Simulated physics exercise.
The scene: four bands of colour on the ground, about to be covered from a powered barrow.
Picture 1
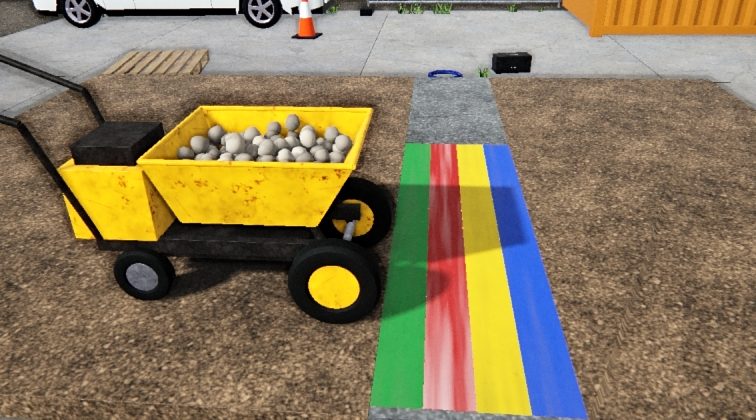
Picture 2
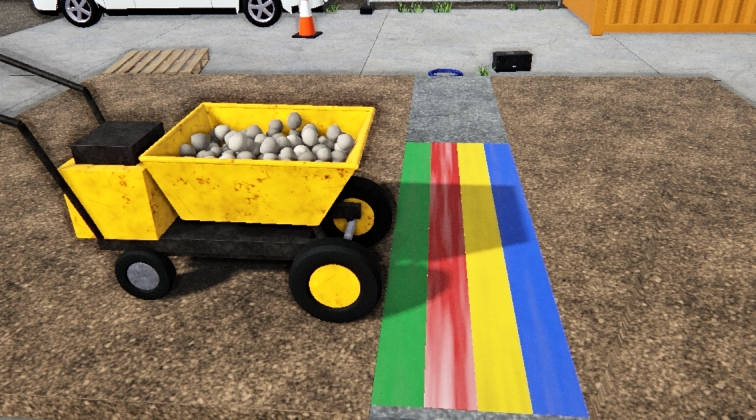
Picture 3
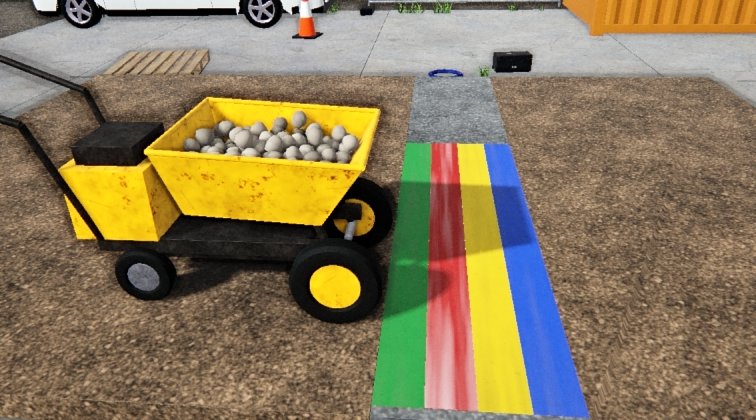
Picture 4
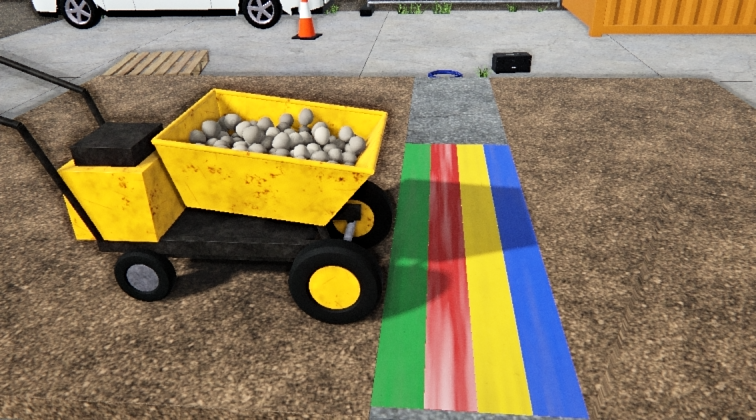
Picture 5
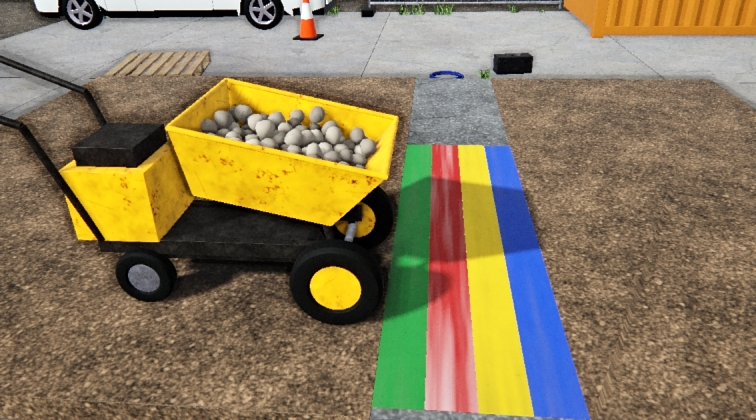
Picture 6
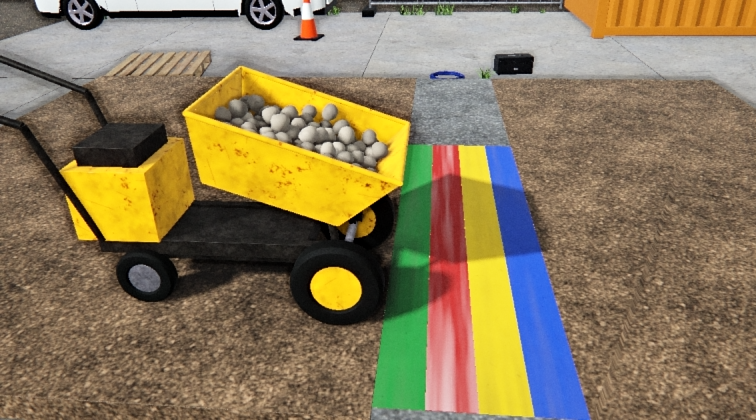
At first, a yellow powered barrow holds a level skip of rounded grey pebbles beside green, red, yellow and blue strips on the ground. The skip then begins to tilt, its rear rising gradually while its front lip shifts right and slightly down, until it is clearly tipped with the pebbles still inside.
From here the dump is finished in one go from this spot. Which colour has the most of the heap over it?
Most covered: The yellow band.
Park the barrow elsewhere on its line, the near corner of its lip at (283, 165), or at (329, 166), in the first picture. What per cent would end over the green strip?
The first gives 30 %, the second 0 %.
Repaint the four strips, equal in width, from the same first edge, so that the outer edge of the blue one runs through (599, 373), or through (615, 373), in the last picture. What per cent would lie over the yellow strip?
Near 30 % and 40 %.
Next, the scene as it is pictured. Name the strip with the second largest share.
Next in line is that blue strip.
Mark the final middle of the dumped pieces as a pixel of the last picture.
Near (502, 279).
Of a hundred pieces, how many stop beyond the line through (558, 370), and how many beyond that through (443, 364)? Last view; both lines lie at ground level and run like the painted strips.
About 20 and 80 per cent.
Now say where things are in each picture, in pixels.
The first frame shows lip of the skip at (352, 167), level; top of the load at (254, 152), river pebbles; green strip at (401, 355); red strip at (449, 358); yellow strip at (498, 360); blue strip at (547, 363).
The second frame shows lip of the skip at (355, 166), level; top of the load at (256, 150).
The third frame shows lip of the skip at (362, 168), tipped barely; top of the load at (246, 150).
The fourth frame shows lip of the skip at (371, 172), tipped a little; top of the load at (253, 144).
The fifth frame shows lip of the skip at (385, 177), tipped a little; top of the load at (264, 138).
The sixth frame shows lip of the skip at (400, 184), tipped clearly; top of the load at (252, 124); green strip at (403, 357); red strip at (451, 359); yellow strip at (500, 362); blue strip at (550, 364).
Soon, skip tipped steeply; all in the skip.
A while on, skip tipped steeply; nearly all in the skip; a small part over the yellow strip; a stray few over the blue strip.
Towards the end, skip tipped right over; about half in the skip; a stray few over the red strip; about a quarter over the yellow strip; about a quarter over the blue strip; a small part off the paint.
Finally, skip tipped right over; about a quarter in the skip; none over the green strip; a small part over the red strip; about a third over the yellow strip; about a quarter over the blue strip; a small part off the paint.
